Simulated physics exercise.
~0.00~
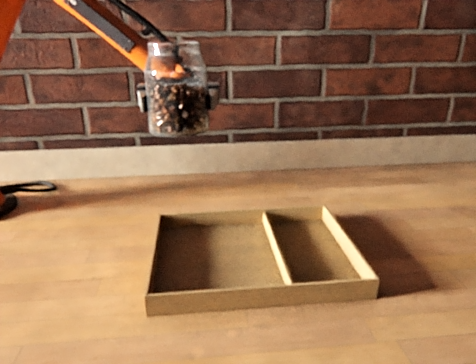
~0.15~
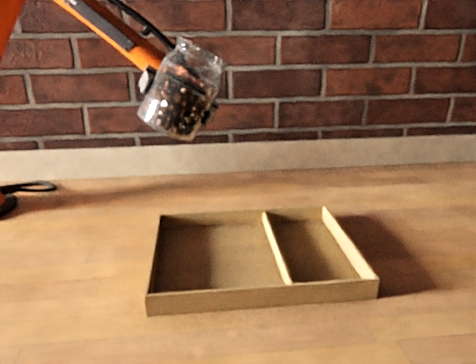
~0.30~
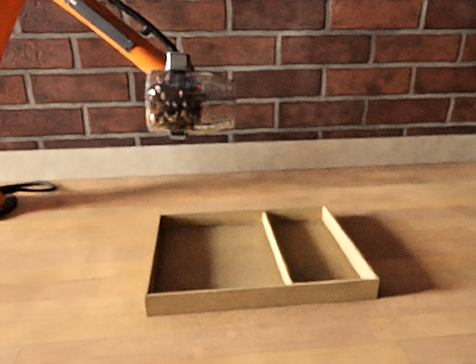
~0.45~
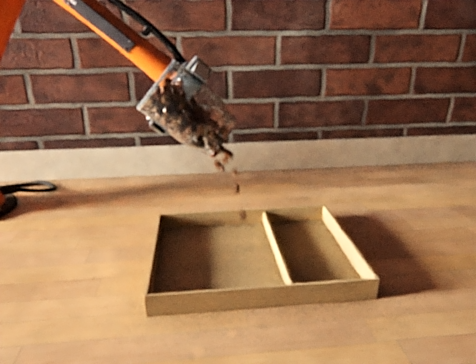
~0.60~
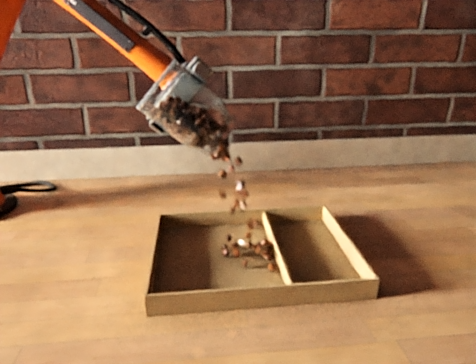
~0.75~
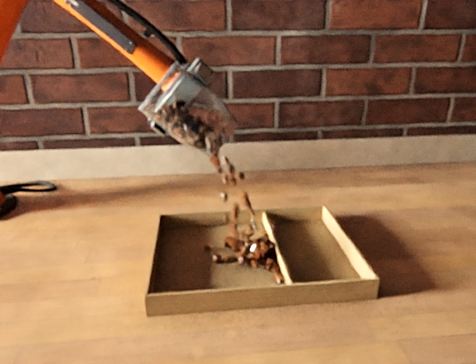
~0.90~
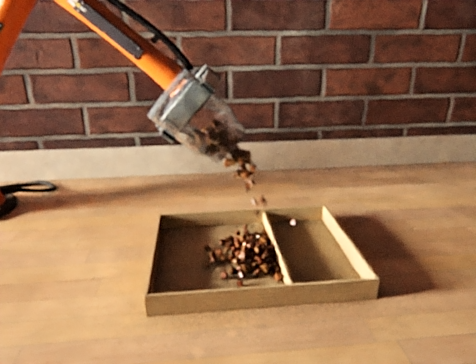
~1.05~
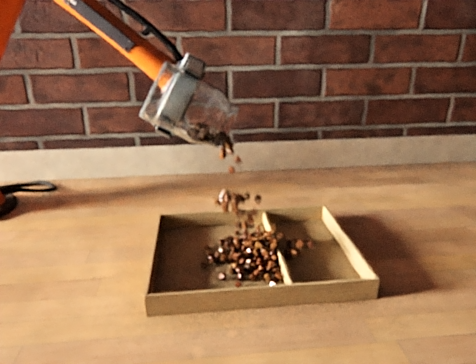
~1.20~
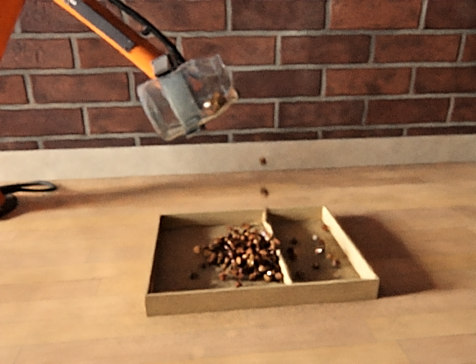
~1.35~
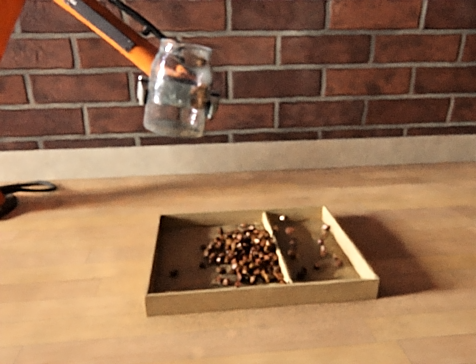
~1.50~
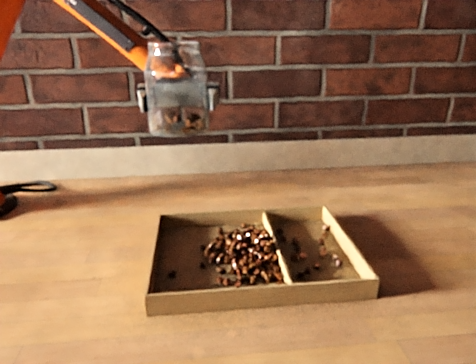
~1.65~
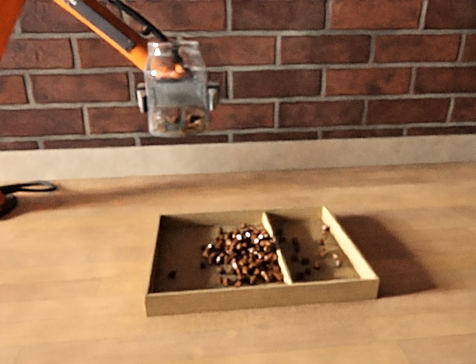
Orange robot arm tipping a clear jar of brown pellets into a divided tray, most landing left, then returning upright nearly empty.
